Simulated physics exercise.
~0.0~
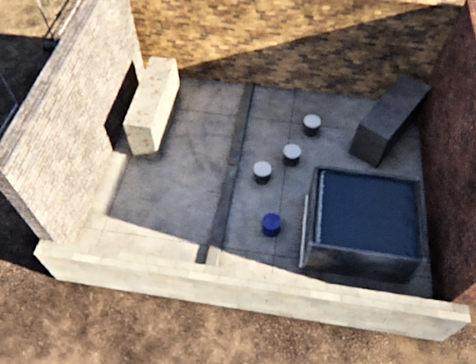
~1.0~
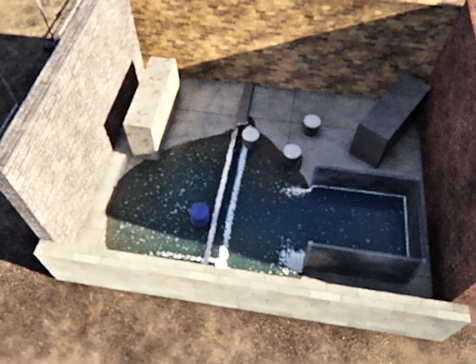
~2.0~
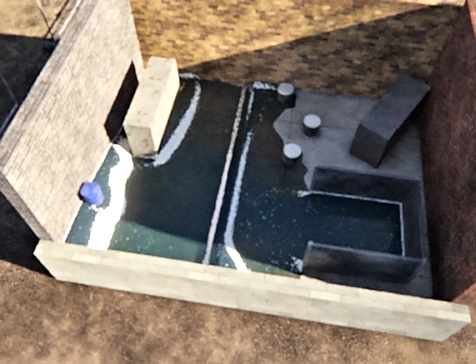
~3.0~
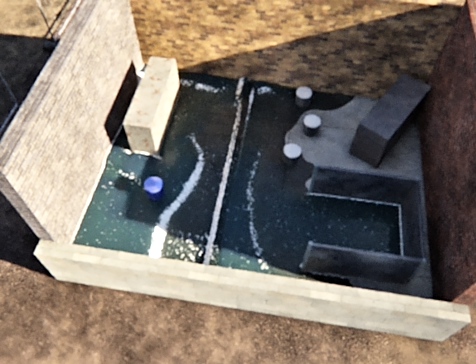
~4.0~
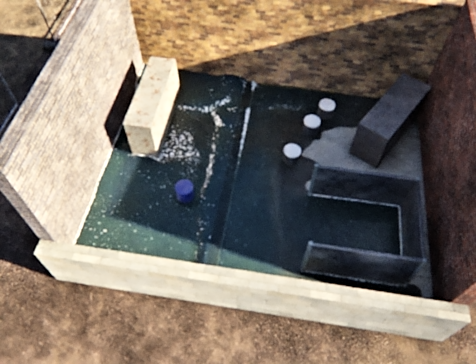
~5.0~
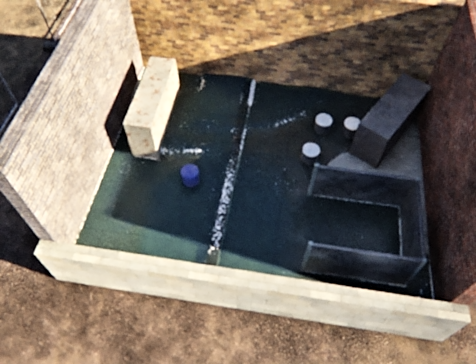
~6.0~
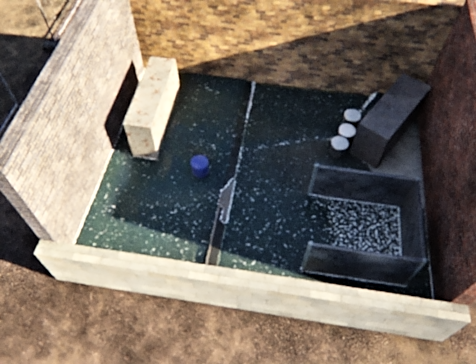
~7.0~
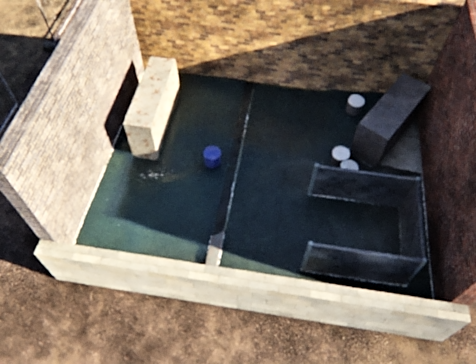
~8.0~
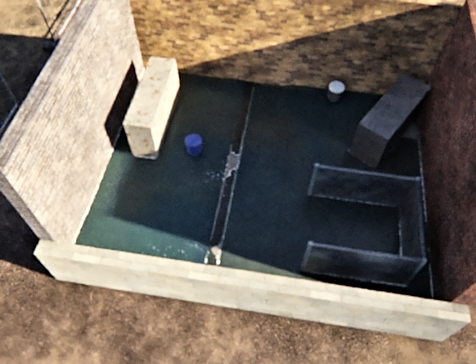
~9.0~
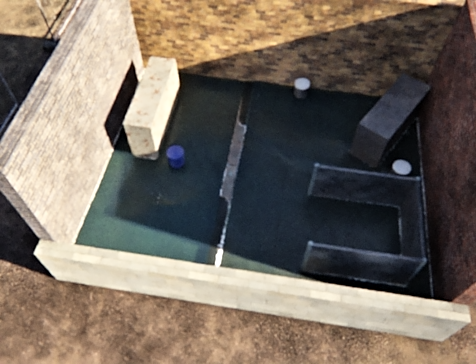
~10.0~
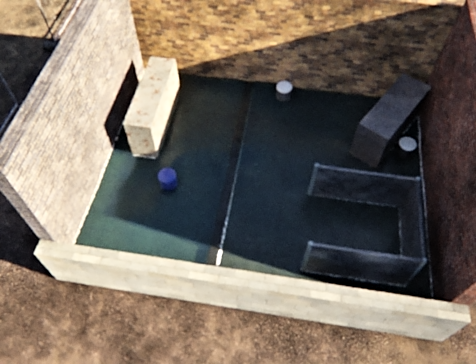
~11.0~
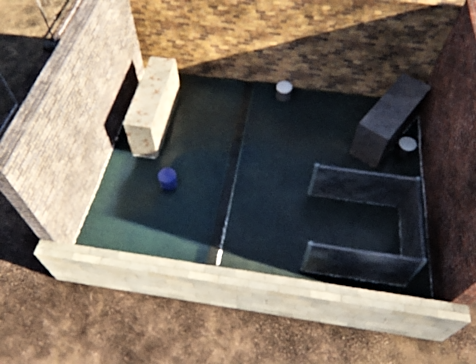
Water spreads from the open tank across the walled pad, leaving the blue pail floating left.
